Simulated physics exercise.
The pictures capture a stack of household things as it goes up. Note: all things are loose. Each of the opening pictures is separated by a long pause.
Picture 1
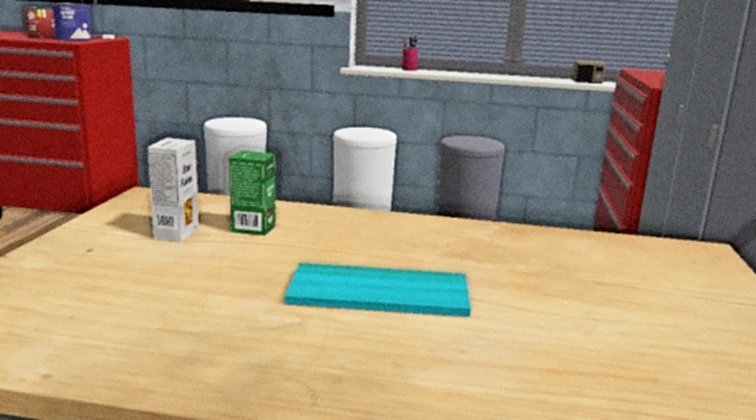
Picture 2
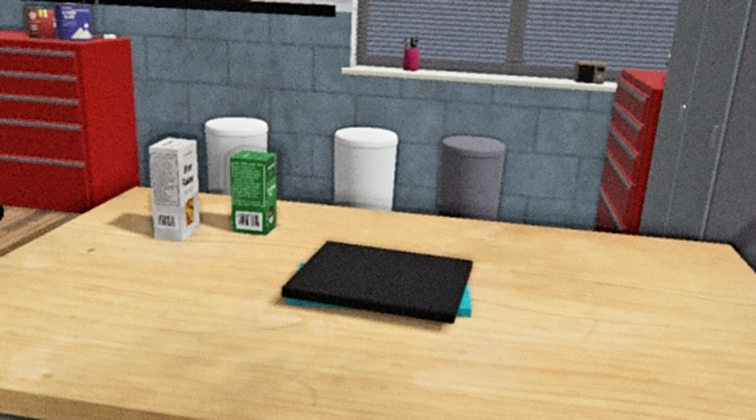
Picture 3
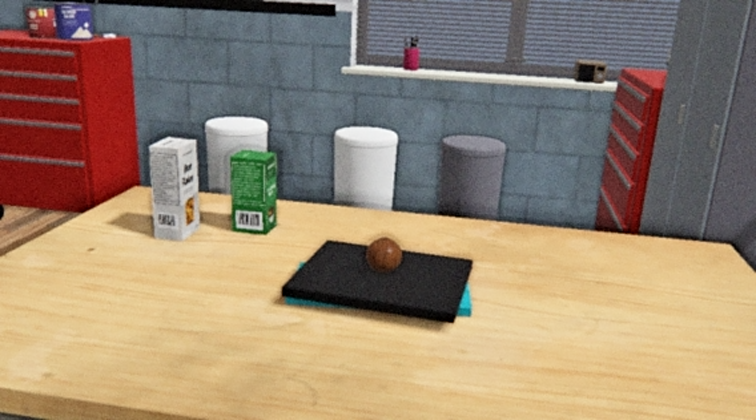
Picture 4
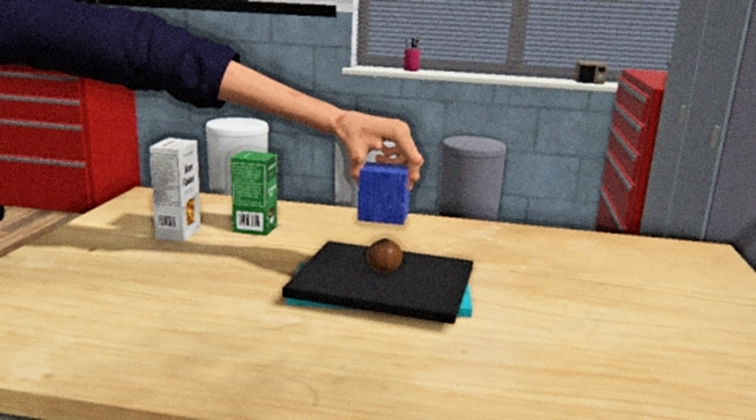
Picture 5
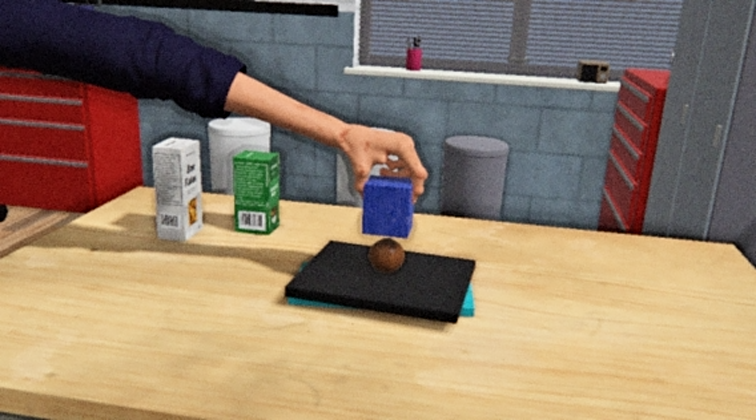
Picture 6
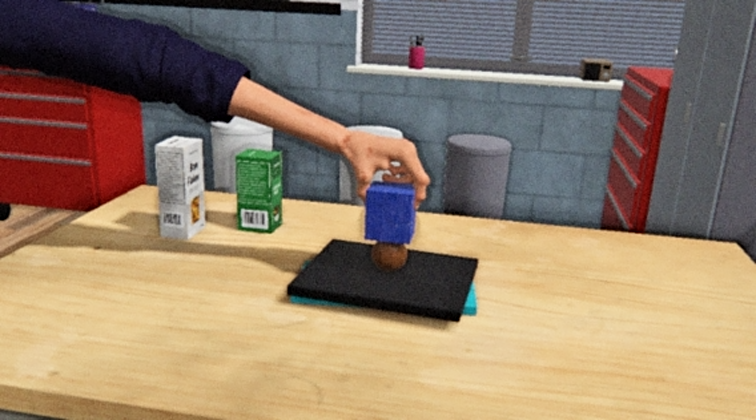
The clip opens on a teal slab lying on a wooden table near a white carton and a green carton. A black tray appears on top of it, then a round brown onion on the tray. A hand reaches in from the left and lowers a blue block onto the onion, still gripping it.
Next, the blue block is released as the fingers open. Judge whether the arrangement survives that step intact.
Pretty sure the pile is unstable there.
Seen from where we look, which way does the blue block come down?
Pretty clearly in the leftward direction.
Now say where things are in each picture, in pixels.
In the first picture, the last thing is not in view yet.
In the second picture, the last thing is not in view yet.
In the third picture, the last thing is not in view yet; black tray (383, 277).
In the fourth picture, on its way; blue block (384, 193); green carton (255, 193).
In the fifth picture, on its way; blue block (389, 206); white carton (179, 189).
In the sixth picture, set down, still held; blue block (391, 212); brown onion (390, 254).
Then, 0.70 s on from there, blue block now fallen.
Then, 1.00 s on from there, things are still on the move.
In the end, fallen, blue block; the other 5 unmoved. At the end, from the last picture's camera, blue block near (255, 243). The pile comes apart.
